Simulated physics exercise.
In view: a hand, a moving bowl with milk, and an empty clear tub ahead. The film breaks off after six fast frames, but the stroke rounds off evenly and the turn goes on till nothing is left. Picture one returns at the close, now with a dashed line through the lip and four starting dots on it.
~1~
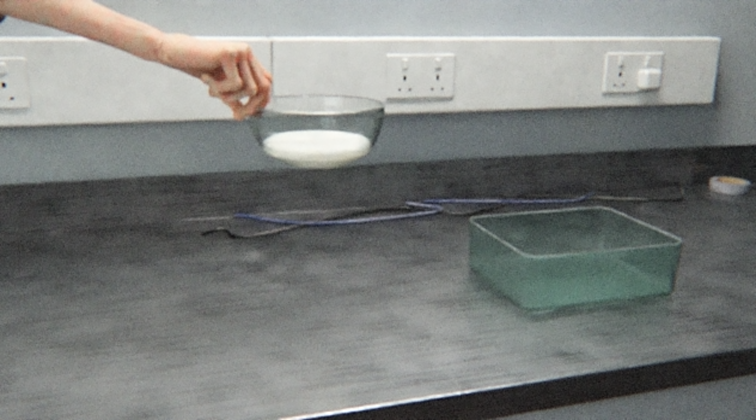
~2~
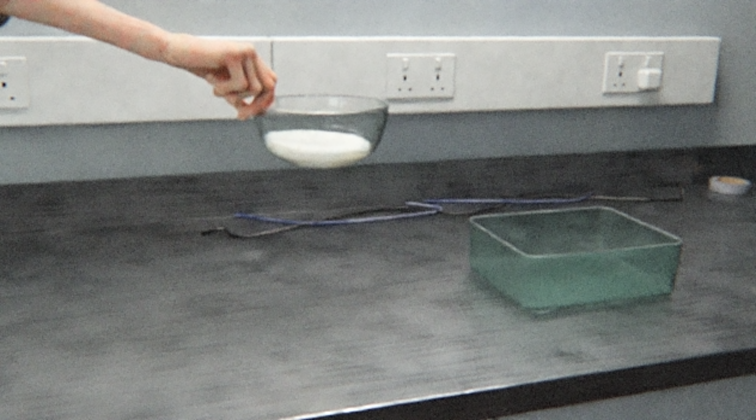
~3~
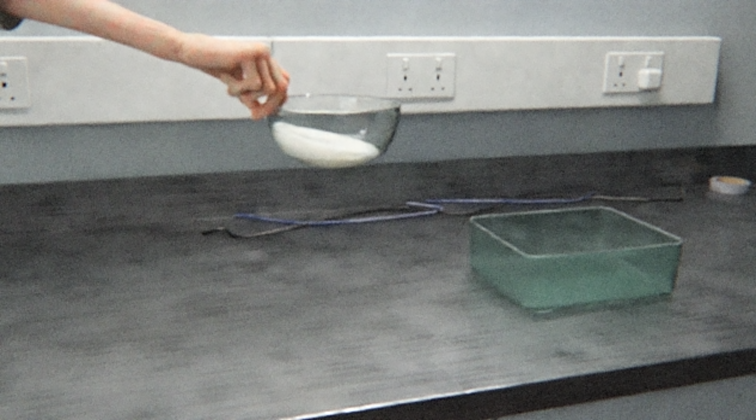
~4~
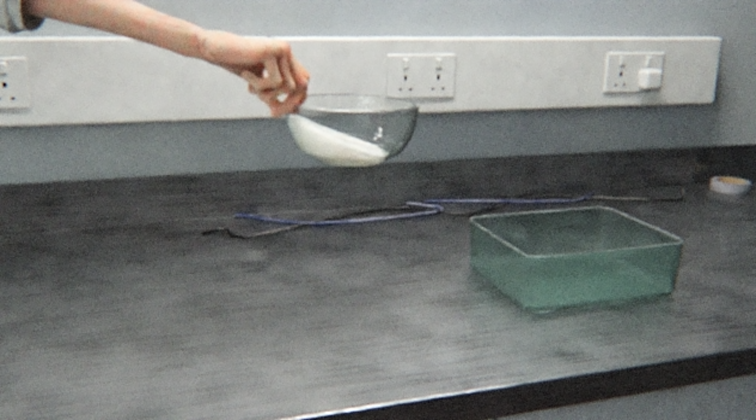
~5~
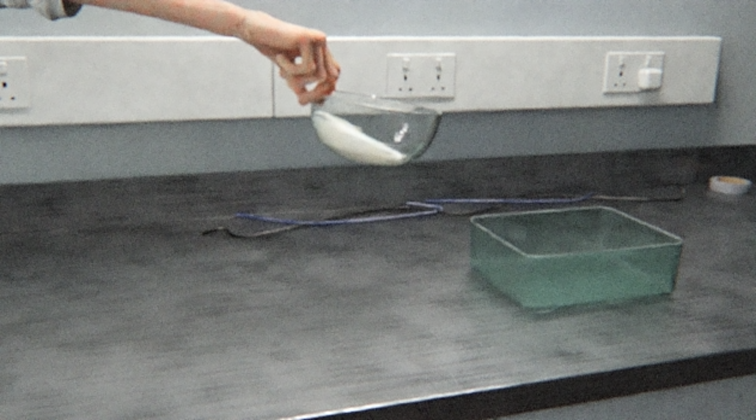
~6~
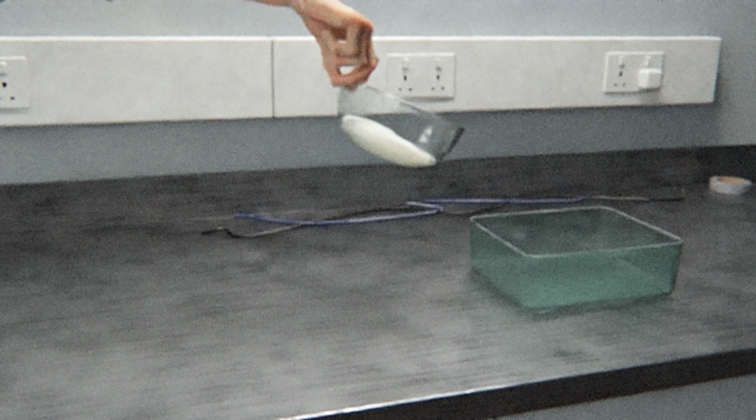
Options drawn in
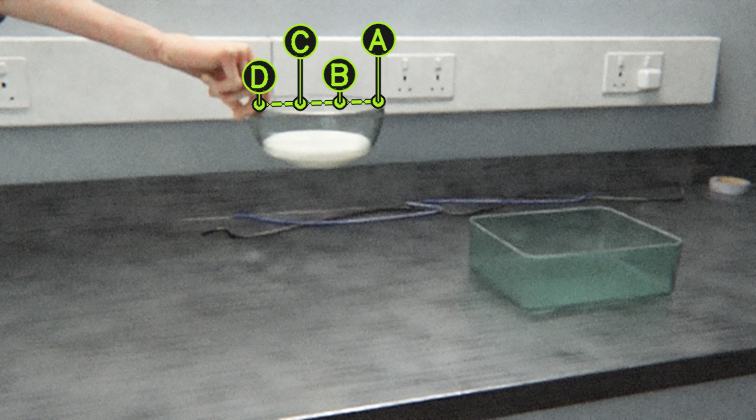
A hand carried a clear glass bowl of milk to the right above a dark countertop, slowly at first, then tilted it rightward, while an empty greenish clear tub sat still on the counter.
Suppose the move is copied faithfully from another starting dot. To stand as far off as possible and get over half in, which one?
That is dot B.
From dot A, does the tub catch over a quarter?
Yes, clearly.
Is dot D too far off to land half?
Yes, that goes wrong.
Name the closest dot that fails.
C.
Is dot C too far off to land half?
Yes.
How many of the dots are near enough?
Two.
On the marked copy, A at (378, 101); B at (339, 102); C at (300, 103); D at (259, 104).
Choosing A, about 77 % lands in the tub, 7 % falls short and 16 % goes beside or beyond.
Choosing B, about 65 % lands in the tub, 23 % falls short and 12 % goes beside or beyond.
Choosing C, about 35 % lands in the tub, 59 % falls short and 6 % goes beside or beyond.
Choosing D, about 5 % lands in the tub, 93 % falls short.
